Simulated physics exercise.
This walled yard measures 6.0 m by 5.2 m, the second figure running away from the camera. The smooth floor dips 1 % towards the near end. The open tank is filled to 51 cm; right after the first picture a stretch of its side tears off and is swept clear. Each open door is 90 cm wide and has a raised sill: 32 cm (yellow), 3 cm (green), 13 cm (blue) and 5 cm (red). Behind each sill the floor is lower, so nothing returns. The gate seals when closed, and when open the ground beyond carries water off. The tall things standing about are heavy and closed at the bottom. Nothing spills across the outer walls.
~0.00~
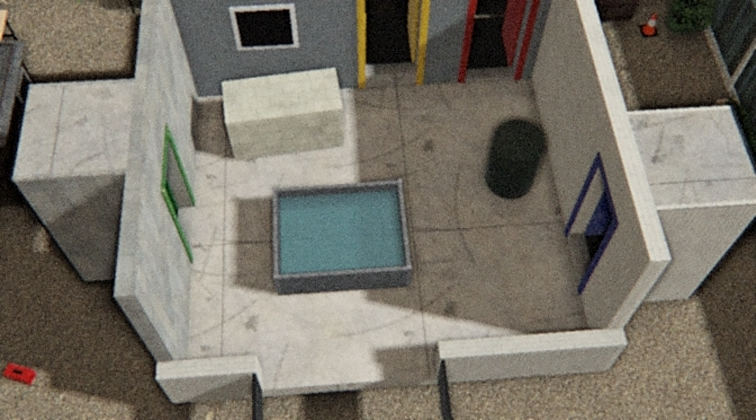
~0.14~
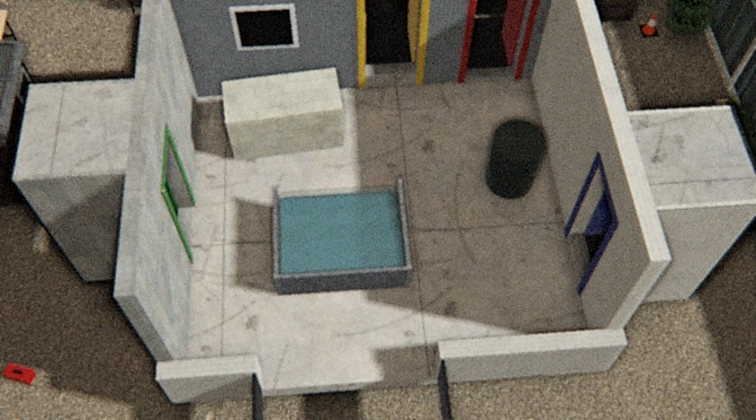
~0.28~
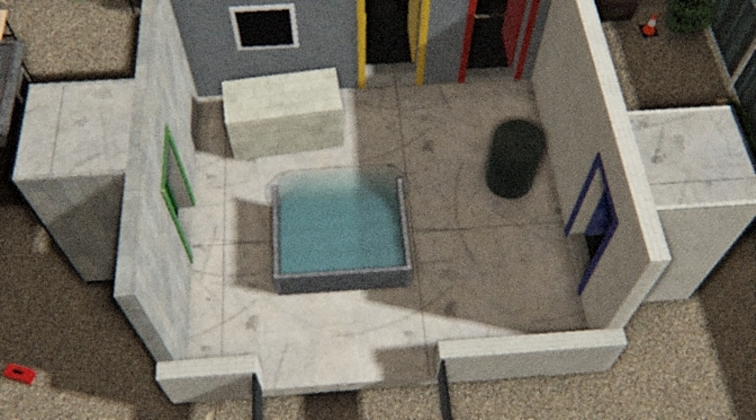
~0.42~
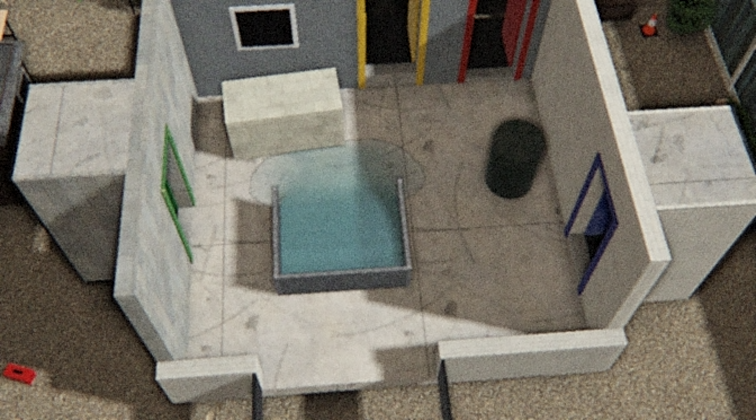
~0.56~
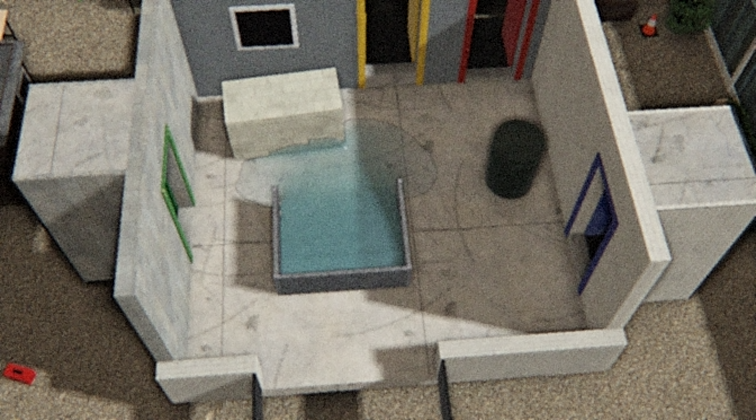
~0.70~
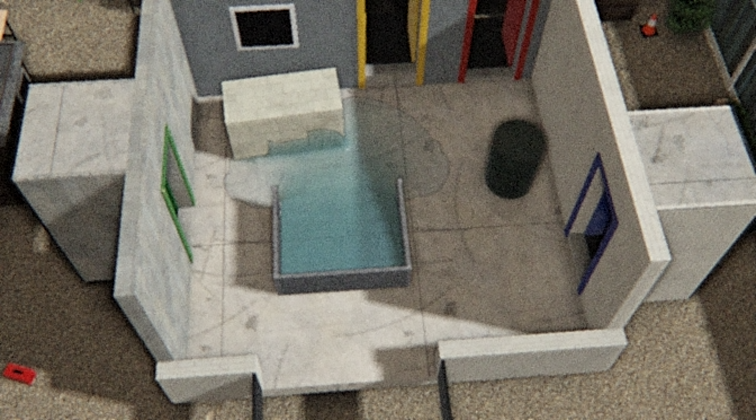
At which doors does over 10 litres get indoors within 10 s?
The water let in: At the yellow door it keeps below the limit; at the green door it passes the limit; at the blue door it does not reach the limit; at the red door it goes over the limit.
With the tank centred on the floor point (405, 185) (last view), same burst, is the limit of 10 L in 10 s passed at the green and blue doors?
Against that limit: Green below, blue not over.
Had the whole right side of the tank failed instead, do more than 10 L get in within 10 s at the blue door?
Against that limit: Blue past it.
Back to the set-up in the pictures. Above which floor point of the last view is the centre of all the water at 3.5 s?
At about (353, 175).
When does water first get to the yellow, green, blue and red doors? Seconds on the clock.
Arrival: Yellow 0.9 s, green 1.8 s, blue 3.8 s, red 1.8 s.
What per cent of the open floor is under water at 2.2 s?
About 40 per cent.
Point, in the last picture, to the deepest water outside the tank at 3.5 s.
Near (530, 115).
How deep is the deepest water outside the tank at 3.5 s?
Up to some 20 cm.
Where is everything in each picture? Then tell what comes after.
The first frame shows still water, 51 cm deep, in the open tank at (340, 230).
In the second frame, the front is at a hidden place, 1.0 m from the gap on the open tank's far side; 0.3 m2 of floor is under water; 51 cm left at the back of the open tank.
In the third frame, water pours out on the open tank's far side and has run 1.2 m, to (403, 181); typically 10 cm deep outside, 51 cm at the open tank's back.
In the fourth frame, water pours out on the open tank's far side and has run 1.5 m, to (275, 156); typically 8 cm deep outside, 49 cm at the open tank's back.
In the fifth frame, the front is at (376, 124), 1.8 m from the gap on the open tank's far side; 3.2 m2 of floor is under water; 44 cm left at the back of the open tank.
In the sixth frame, the front is at (367, 102), 2.2 m from the gap on the open tank's far side; 3.9 m2 of floor is under water; 44 cm left at the back of the open tank.
After 1.4 s water covers 25 % of the floor and is deepest (34 cm) near (325, 153); yellow door 25 cm at the sill, 0 L in, green door not reached, blue door not reached, red door not reached.
After 2.2 s water covers 40 % of the floor and is deepest (24 cm) near (196, 179); yellow door 20 cm at the sill, 0 L in, green door 9 cm at the sill, 1 L in, blue door not reached, red door 9 cm at the sill, 0 L in.
After 3.5 s water covers 55 % of the floor and is deepest (20 cm) near (530, 115); yellow door 10 cm at the sill, 0 L in, green door 8 cm at the sill, 28 L in, blue door not reached, red door 11 cm at the sill, 15 L in.
After 6.0 s water covers 85 % of the floor and is deepest (10 cm) near (518, 159); yellow door 4 cm at the sill, 0 L in, green door 5 cm at the sill, 50 L in, blue door 2 cm at the sill, 0 L in, red door 8 cm at the sill, 53 L in.
After 10.0 s water covers 95 % of the floor and is deepest (8 cm) near (460, 358); yellow door 4 cm at the sill, 0 L in, green door 4 cm at the sill, 56 L in, blue door 2 cm at the sill, 0 L in, red door 4 cm at the sill, 61 L in.
